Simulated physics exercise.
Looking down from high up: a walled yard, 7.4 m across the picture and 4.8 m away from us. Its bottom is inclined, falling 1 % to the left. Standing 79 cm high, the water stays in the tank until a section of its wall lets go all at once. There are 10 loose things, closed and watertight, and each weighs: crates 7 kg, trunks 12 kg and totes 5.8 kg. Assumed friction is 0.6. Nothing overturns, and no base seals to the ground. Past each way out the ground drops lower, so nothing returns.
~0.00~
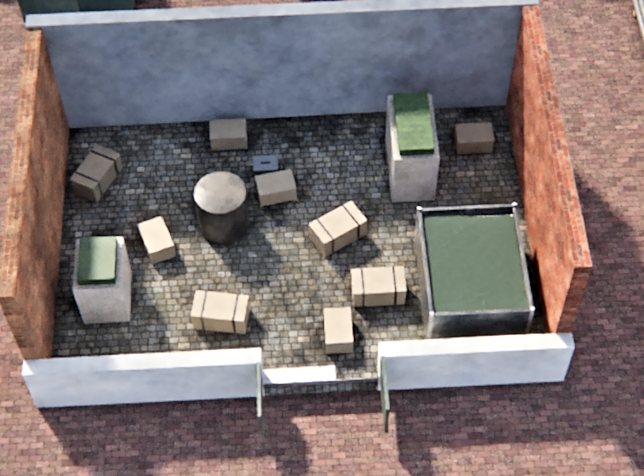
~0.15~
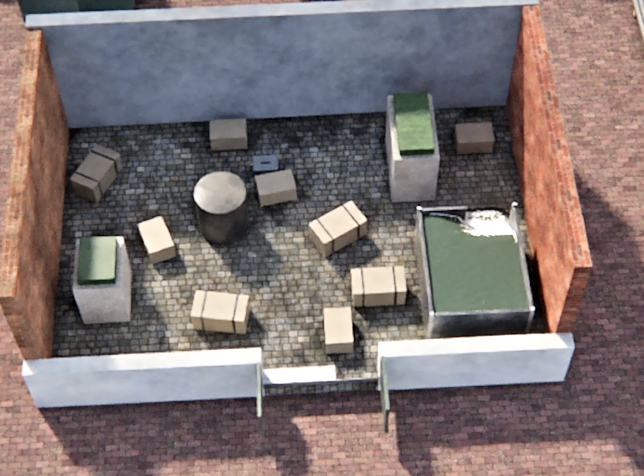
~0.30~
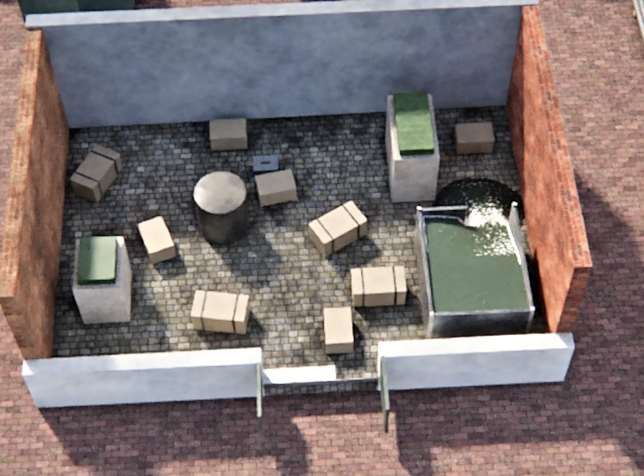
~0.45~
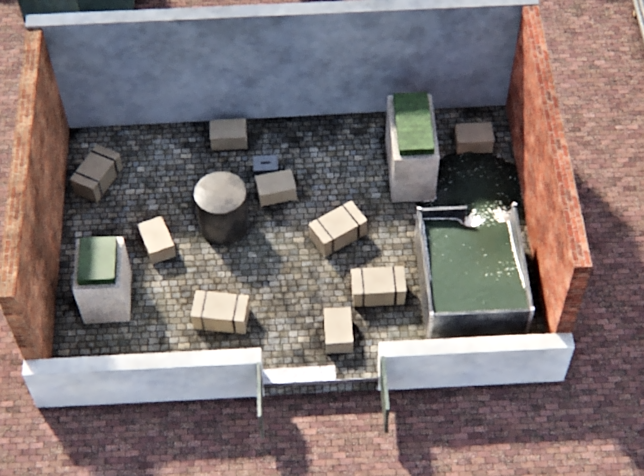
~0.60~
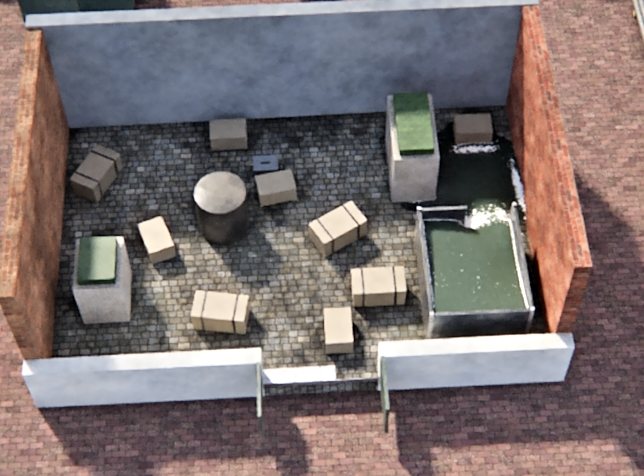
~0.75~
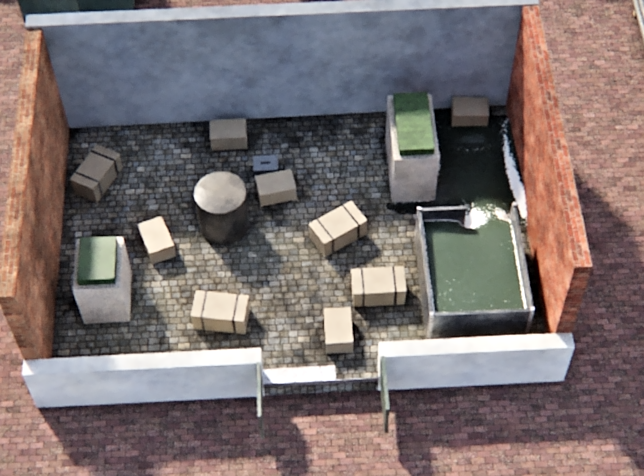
Water spills from a walled tank across the right corner and shifts one crate slightly.
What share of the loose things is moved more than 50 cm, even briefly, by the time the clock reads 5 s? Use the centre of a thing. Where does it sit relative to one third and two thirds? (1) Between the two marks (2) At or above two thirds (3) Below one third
The answer is 1.
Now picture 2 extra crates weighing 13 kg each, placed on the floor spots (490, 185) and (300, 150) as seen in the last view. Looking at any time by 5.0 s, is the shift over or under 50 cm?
Outcome: Breaks the threshold first, breaks the threshold second.
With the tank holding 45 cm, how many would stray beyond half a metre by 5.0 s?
That would give 3.
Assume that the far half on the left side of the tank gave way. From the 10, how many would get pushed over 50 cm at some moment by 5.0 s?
So the tally would be 8.
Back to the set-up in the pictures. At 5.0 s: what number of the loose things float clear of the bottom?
By my count, 3.
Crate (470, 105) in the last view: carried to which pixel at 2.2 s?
Estimated pixel: Around (430, 102).
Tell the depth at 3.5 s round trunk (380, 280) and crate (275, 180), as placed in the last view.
I'd put it at 0 cm and 3 cm respectively.
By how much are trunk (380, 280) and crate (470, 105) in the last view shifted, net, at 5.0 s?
Respectively, 0 centimetres and 600 centimetres.
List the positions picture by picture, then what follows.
The first picture shows a crate at (475, 132), on the bottom; a crate at (156, 235) rests on the ground; 2.5 m2 under water; 0 of 10 have shifted.
The second picture shows a crate at (475, 132) rests on the ground; a crate at (156, 235) rests on the ground; 3.0 m2 under water; 0 of 10 have shifted.
The third picture shows a crate at (475, 132), on the bottom; a crate at (156, 235) rests on the ground; 3.8 m2 under water; 0 of 10 have shifted.
The fourth picture shows a crate at (475, 132), on the bottom; a crate at (156, 235), on the bottom; water covers 4.7 m2; 0 of 10 have shifted.
The fifth picture shows a crate at (474, 123), on the bottom, 18 cm from its start; a crate at (156, 235), on the bottom; water covers 5.3 m2; 1 of 10 have shifted.
The sixth picture shows a crate at (471, 106), on the bottom, 54 cm from its start; a crate at (156, 235), on the bottom; 6.0 m2 under water; 1 of 10 have shifted.
After 1.1 s 1 of 10 are over 50 cm from their spots; 1 afloat.
After 2.2 s 1 of 10 are over 50 cm from their spots; 1 afloat.
After 3.5 s 4 of 10 are over 50 cm from their spots; 1 afloat.
After 5.0 s 4 of 10 are over 50 cm from their spots, and 4 have been at some point; 3 afloat.
